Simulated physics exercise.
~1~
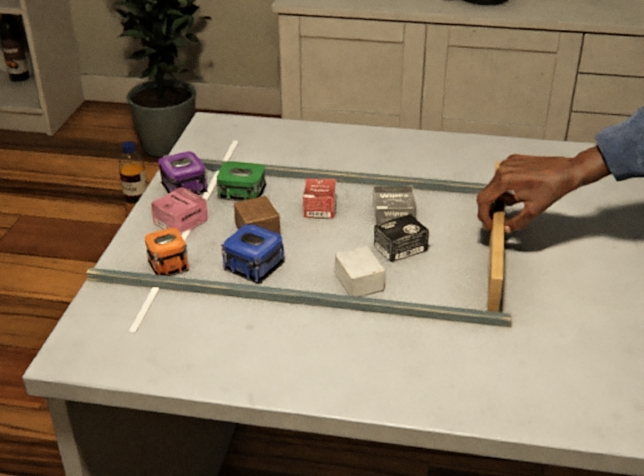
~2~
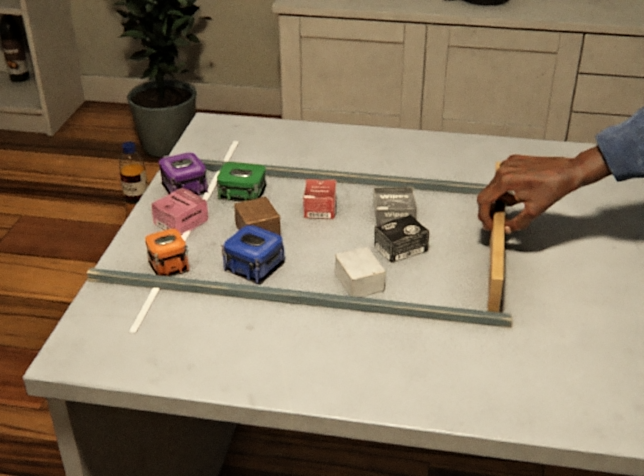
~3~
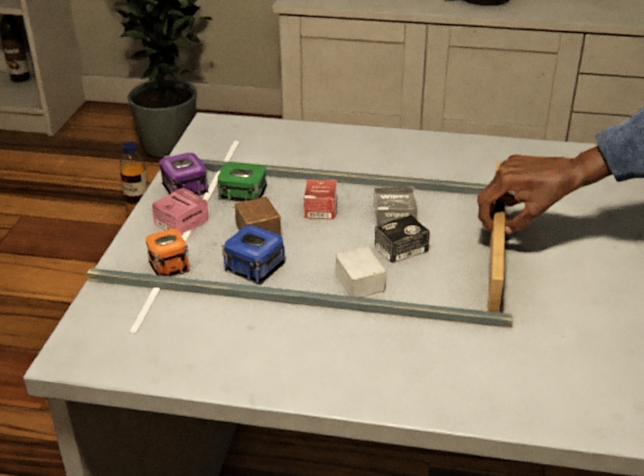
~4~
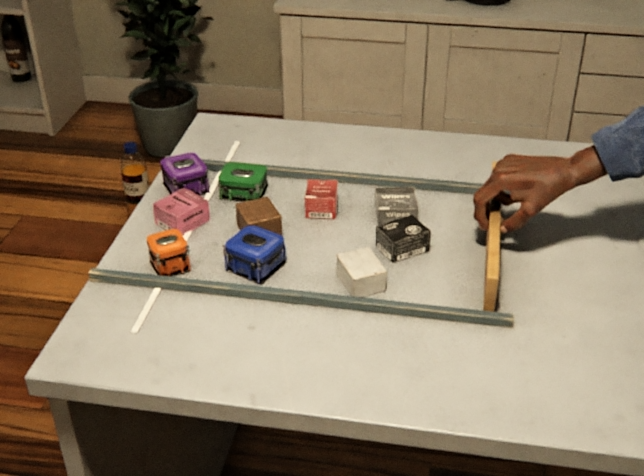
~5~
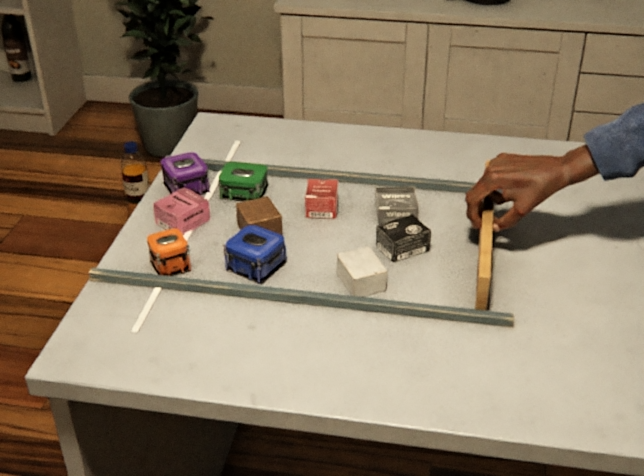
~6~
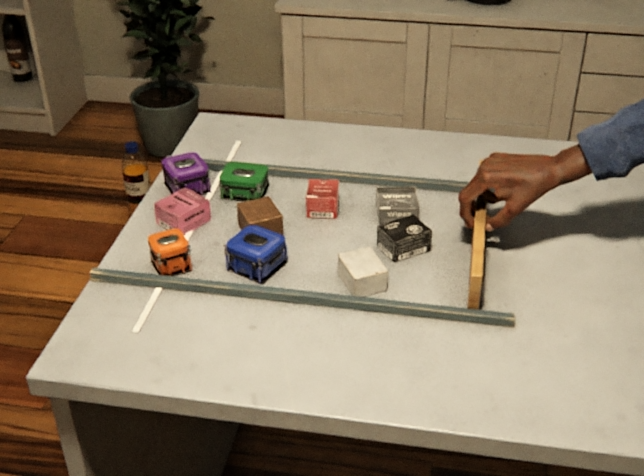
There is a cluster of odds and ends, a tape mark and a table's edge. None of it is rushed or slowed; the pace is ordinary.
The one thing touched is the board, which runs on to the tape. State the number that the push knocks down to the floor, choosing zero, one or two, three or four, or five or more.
I reckon the number that spills over the end lands at three or four.
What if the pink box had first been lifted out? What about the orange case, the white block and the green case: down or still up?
Orange case down, white block still up, green case down.
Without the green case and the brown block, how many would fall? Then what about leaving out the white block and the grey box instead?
2, then 2.
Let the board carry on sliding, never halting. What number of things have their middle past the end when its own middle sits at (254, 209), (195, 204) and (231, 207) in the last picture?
1, 4 and 1.
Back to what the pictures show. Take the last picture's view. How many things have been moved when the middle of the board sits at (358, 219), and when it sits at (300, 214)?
At the first point the count is 4, at the second it's 8.
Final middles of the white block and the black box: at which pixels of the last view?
(159, 246) and (173, 221).
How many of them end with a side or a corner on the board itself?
Number in contact with it: 3.
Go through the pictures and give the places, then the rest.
Purple case (183, 175); pink box (180, 211); orange case (167, 252); board (497, 233); tape (192, 222), in the first picture.
Pink box (180, 212); grey box (394, 205), in the second picture.
Orange case (167, 253); white block (360, 273), in the third picture.
Purple case (185, 176); board (493, 233), in the fourth picture.
Pink box (182, 212); red box (322, 199), in the fifth picture.
Purple case (186, 175); pink box (183, 212); orange case (170, 253); board (479, 231); tape (195, 222), in the sixth picture.
Soon after, none off yet; purple case at rest near (186, 175); pink box at rest near (183, 212); orange case at rest near (170, 253).
Then, none off yet; purple case moved about its own width near (162, 173); pink box at rest near (183, 212); orange case moved a little near (157, 250).
At rest, the number that fall off is three or four; fallen, green case, orange case, pink box and purple case.
